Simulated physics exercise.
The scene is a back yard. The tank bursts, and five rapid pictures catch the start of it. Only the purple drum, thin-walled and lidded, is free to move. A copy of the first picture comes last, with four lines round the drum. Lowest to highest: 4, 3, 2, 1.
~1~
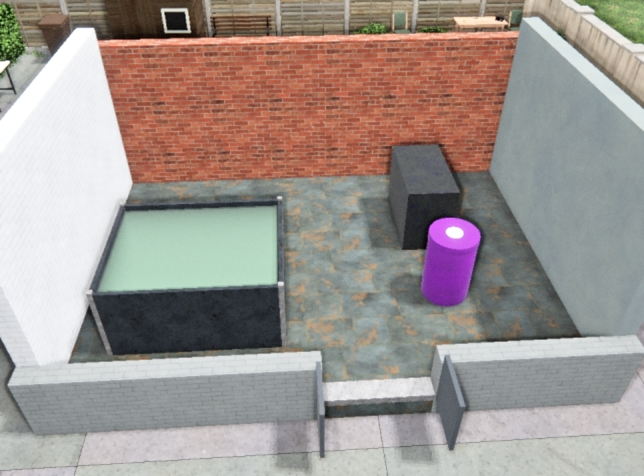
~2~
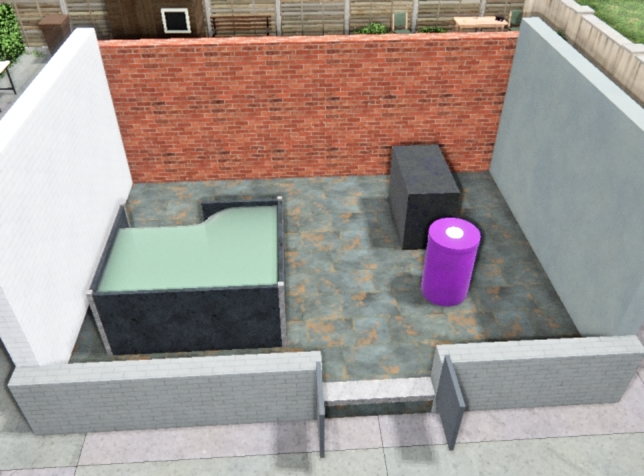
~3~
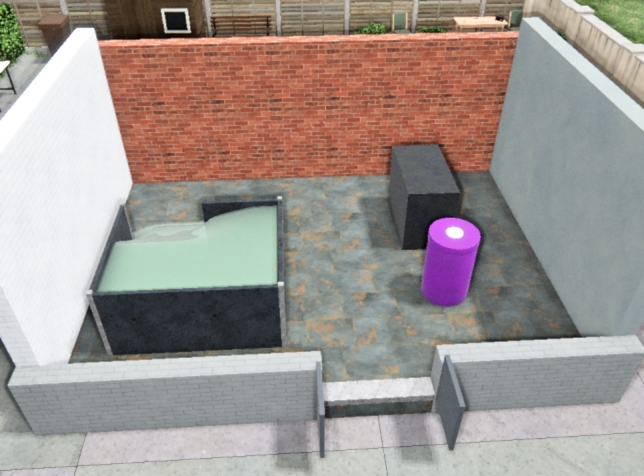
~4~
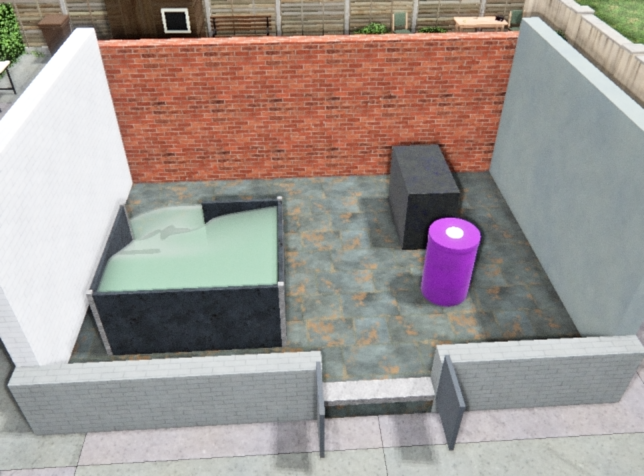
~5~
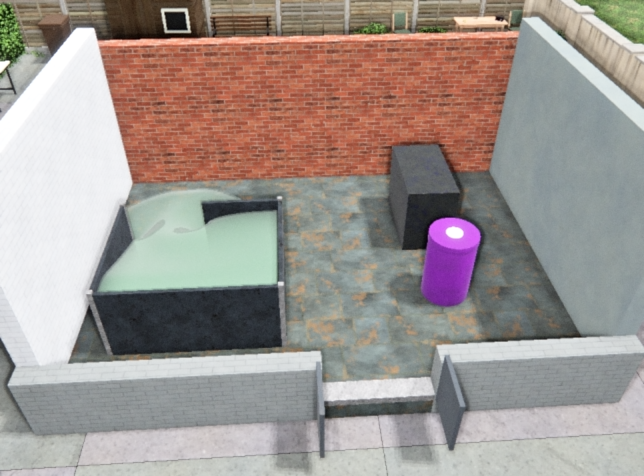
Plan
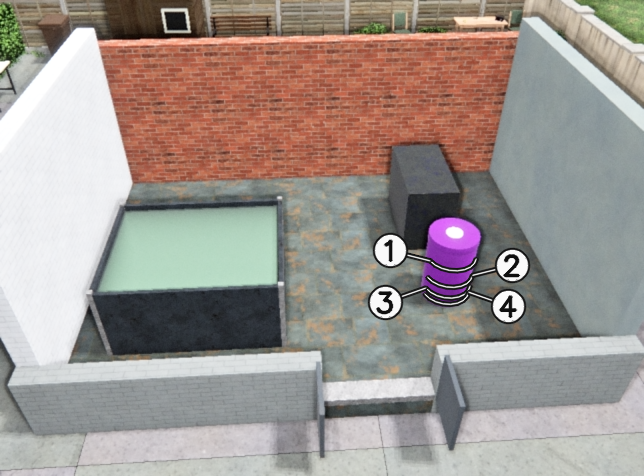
Pale green water sinking at the back of a dark tank, then swelling up there, while a purple drum stands still.
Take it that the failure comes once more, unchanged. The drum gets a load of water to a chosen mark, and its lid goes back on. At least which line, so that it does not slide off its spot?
Choose 3.
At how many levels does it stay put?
Three.
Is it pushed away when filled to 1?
No.
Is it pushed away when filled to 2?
No, not at all.
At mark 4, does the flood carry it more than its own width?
Yes, clearly.
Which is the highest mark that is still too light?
The answer is 4.
On the marked copy, 1 at (457, 270); 2 at (453, 287); 3 at (451, 298); 4 at (450, 304); from the bottom up 4, 3, 2, 1.
With 1, it does not move.
With 2, it does not move.
With 3, it does not move.
With 4, it is pushed about its own width away.
